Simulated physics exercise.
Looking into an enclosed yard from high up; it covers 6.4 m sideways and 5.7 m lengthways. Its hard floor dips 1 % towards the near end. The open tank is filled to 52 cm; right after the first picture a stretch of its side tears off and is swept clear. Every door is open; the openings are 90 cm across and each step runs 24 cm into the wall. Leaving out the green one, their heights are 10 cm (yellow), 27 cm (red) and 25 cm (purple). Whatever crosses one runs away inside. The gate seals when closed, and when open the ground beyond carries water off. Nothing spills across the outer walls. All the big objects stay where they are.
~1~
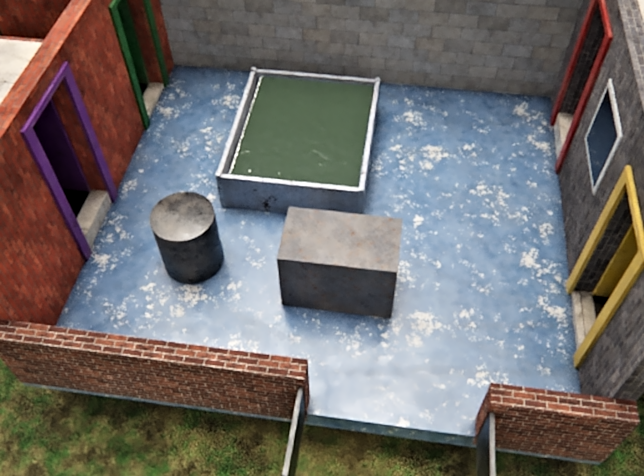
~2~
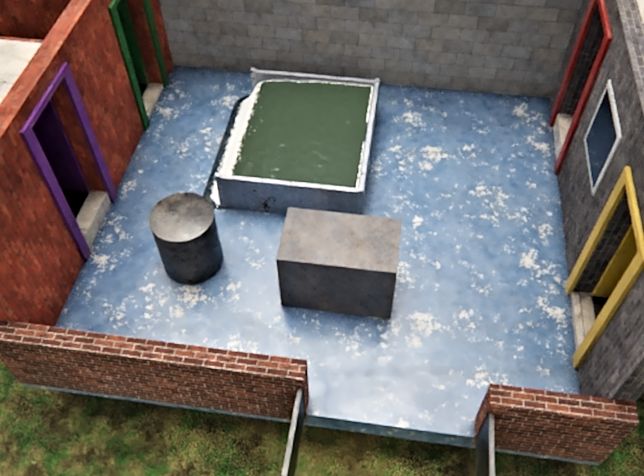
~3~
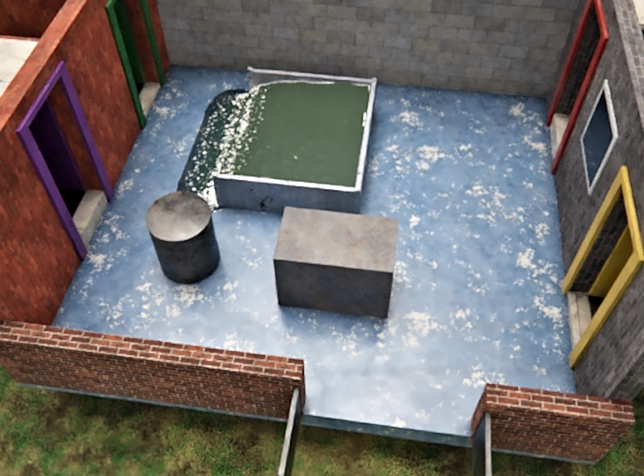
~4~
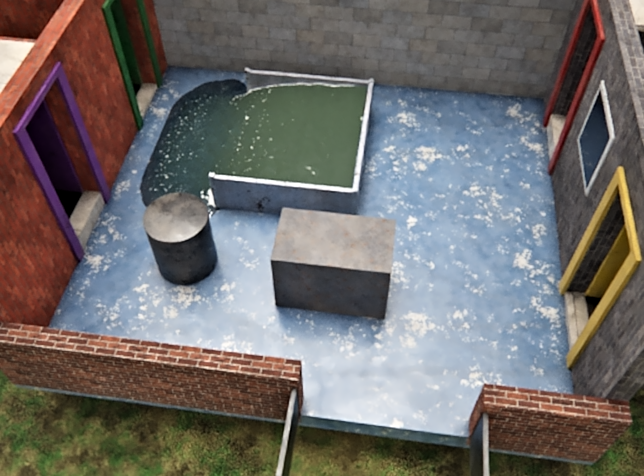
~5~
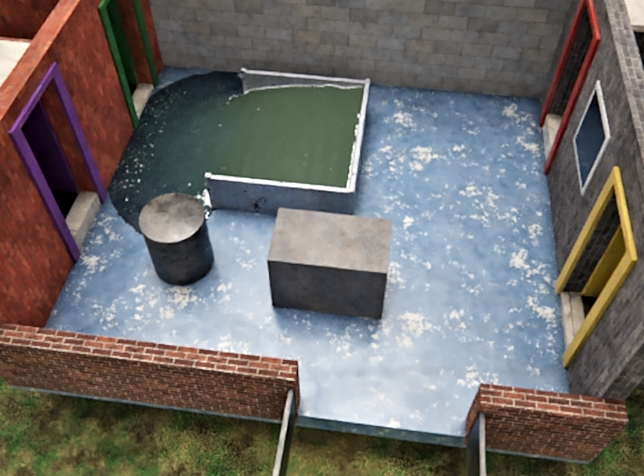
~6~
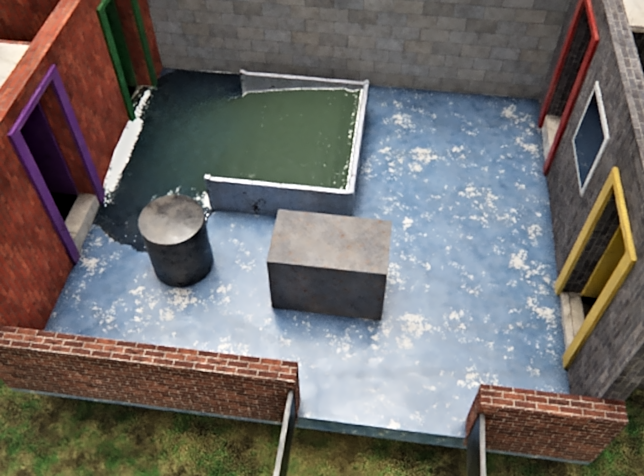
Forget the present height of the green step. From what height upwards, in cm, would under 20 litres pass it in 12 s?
At least 27 cm or so.
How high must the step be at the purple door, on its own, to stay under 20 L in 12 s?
Roughly 13.5 cm at purple.
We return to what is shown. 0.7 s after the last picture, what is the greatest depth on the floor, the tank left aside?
About 38 cm.
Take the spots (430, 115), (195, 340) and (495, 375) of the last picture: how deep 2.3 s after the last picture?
In that order: 0, 3 and 0 cm.
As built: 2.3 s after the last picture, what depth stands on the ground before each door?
In cm: Yellow 0, red 0, green 22, purple 15.
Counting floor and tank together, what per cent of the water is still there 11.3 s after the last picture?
Some 76 per cent remains.
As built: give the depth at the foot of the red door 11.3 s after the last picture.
Some 2.0 cm.
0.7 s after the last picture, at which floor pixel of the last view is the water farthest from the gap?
At about (59, 300).
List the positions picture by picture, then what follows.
The first picture shows the open tank at (303, 129) is whole and still, 52 cm deep; the green door at (142, 53) is dry.
In the second picture, the front is at a hidden place, 0.3 m from the gap at (242, 141); 0.4 m2 of floor is wet, 52 cm left at the back.
In the third picture, the front is at a hidden place, 0.6 m from the gap at (239, 142); 1.3 m2 of floor is wet, 52 cm left at the back.
In the fourth picture, the gap is at (236, 144), the front 1.2 m out at a hidden place; the back of the open tank holds 52 cm.
In the fifth picture, the gap is at (233, 144), the front 1.6 m out at (113, 179); the back of the open tank holds 50 cm.
In the sixth picture, the front is at (125, 121), 1.8 m from the gap at (232, 145); 5.3 m2 of floor is wet, 43 cm left at the back; water is at the green door at (131, 56).
Then, 0.7 s after the last picture water covers 20 % of the floor, deepest (38 cm) near (137, 153); 28 cm at the green door, 76 litres in over its 8 cm step.
Then, 2.3 s after the last picture water covers 35 % of the floor, deepest (30 cm) near (31, 362); 22 cm at the green door, 270 litres in over its 8 cm step.
Then, 11.3 s after the last picture water covers 95 % of the floor, deepest (10 cm) near (469, 417); 5 cm at the green door, 341 litres in over its 8 cm step.
At the green door as built, the water peaked near 30 cm, 1.1 s after the last picture.
With a step of 24.5 cm, 41 litres would have come in within the 12 s; with 33.5 cm, 1 litre. So under 20 litres takes about 27 cm.
